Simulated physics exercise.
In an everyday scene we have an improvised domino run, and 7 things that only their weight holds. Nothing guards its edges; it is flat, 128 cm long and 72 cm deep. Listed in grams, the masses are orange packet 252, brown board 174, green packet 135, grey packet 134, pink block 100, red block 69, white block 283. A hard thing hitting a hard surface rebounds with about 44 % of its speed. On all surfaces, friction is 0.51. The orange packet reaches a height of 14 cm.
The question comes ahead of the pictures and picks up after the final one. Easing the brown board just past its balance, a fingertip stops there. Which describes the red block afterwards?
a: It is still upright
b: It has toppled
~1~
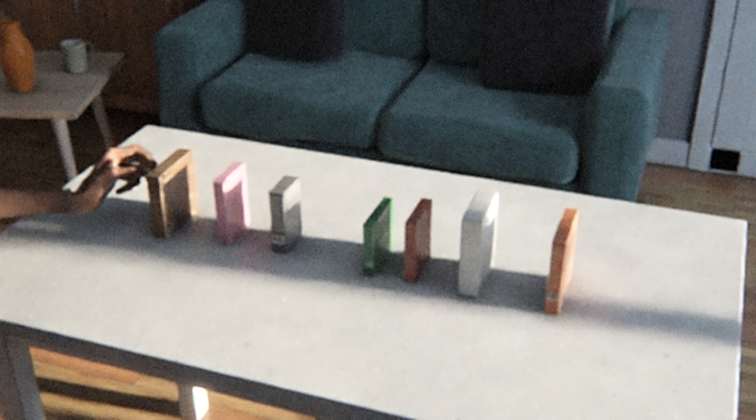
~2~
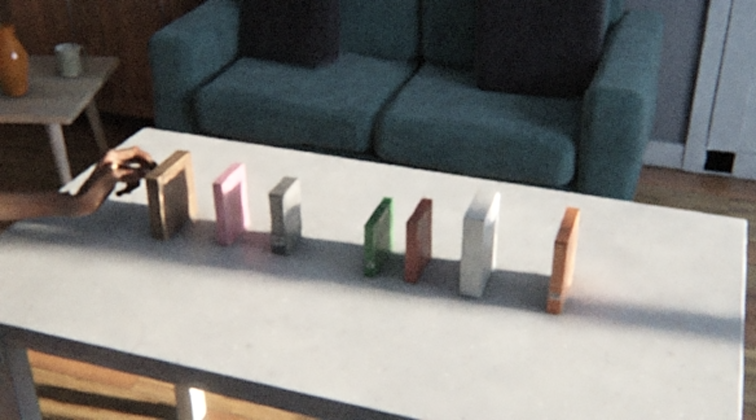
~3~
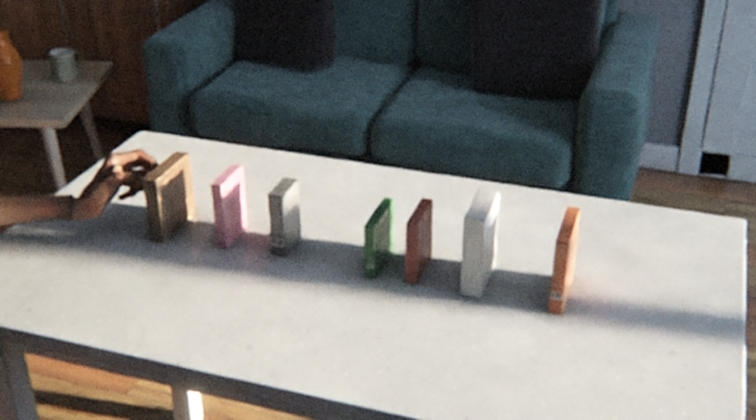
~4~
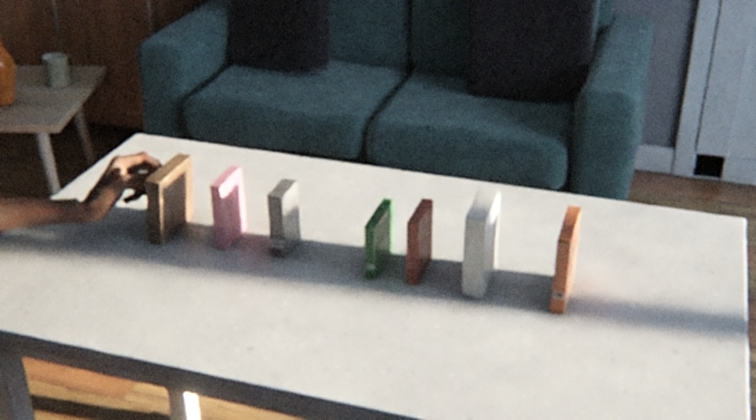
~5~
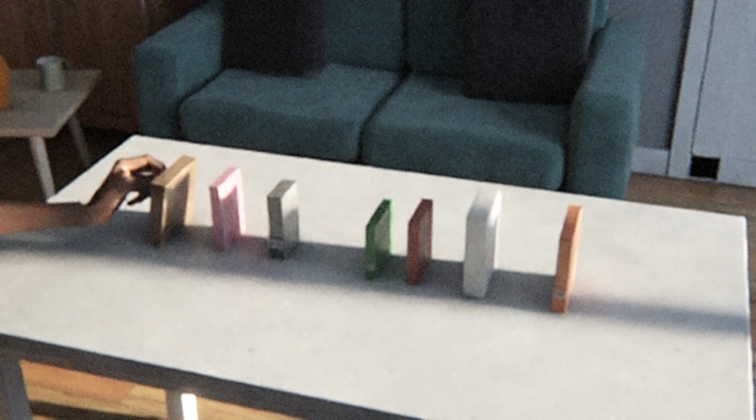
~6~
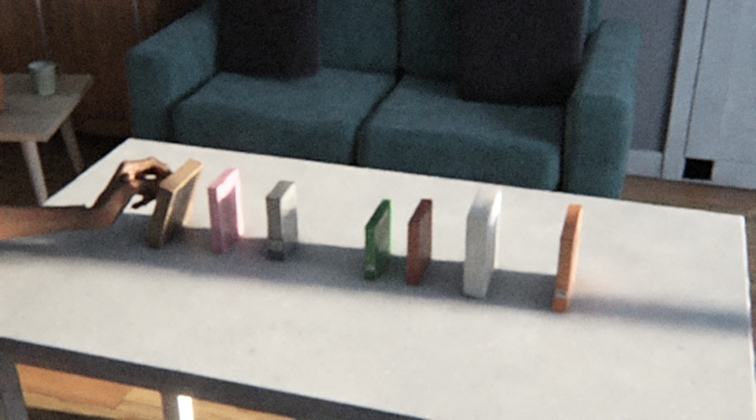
It is still upright.
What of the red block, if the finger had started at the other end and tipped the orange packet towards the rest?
As for the red block, it ends up down.
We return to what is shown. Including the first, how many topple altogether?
Total: 3.
Then, 0.30 s after the last picture, brown board 74° over; pink block leaning 45°; grey packet leaning 14°.
Then, 0.50 s after the last picture, brown board 80° over; grey packet on its side; pink block on its side.
Then, 1.80 s after the last picture, brown board 84° over; grey packet on its side; pink block on its side.
At rest, tipped over on the table, grey packet and pink block; the other 3 in place, give or take 5 cm. Seen from the same camera at the end, red block near (420, 241).
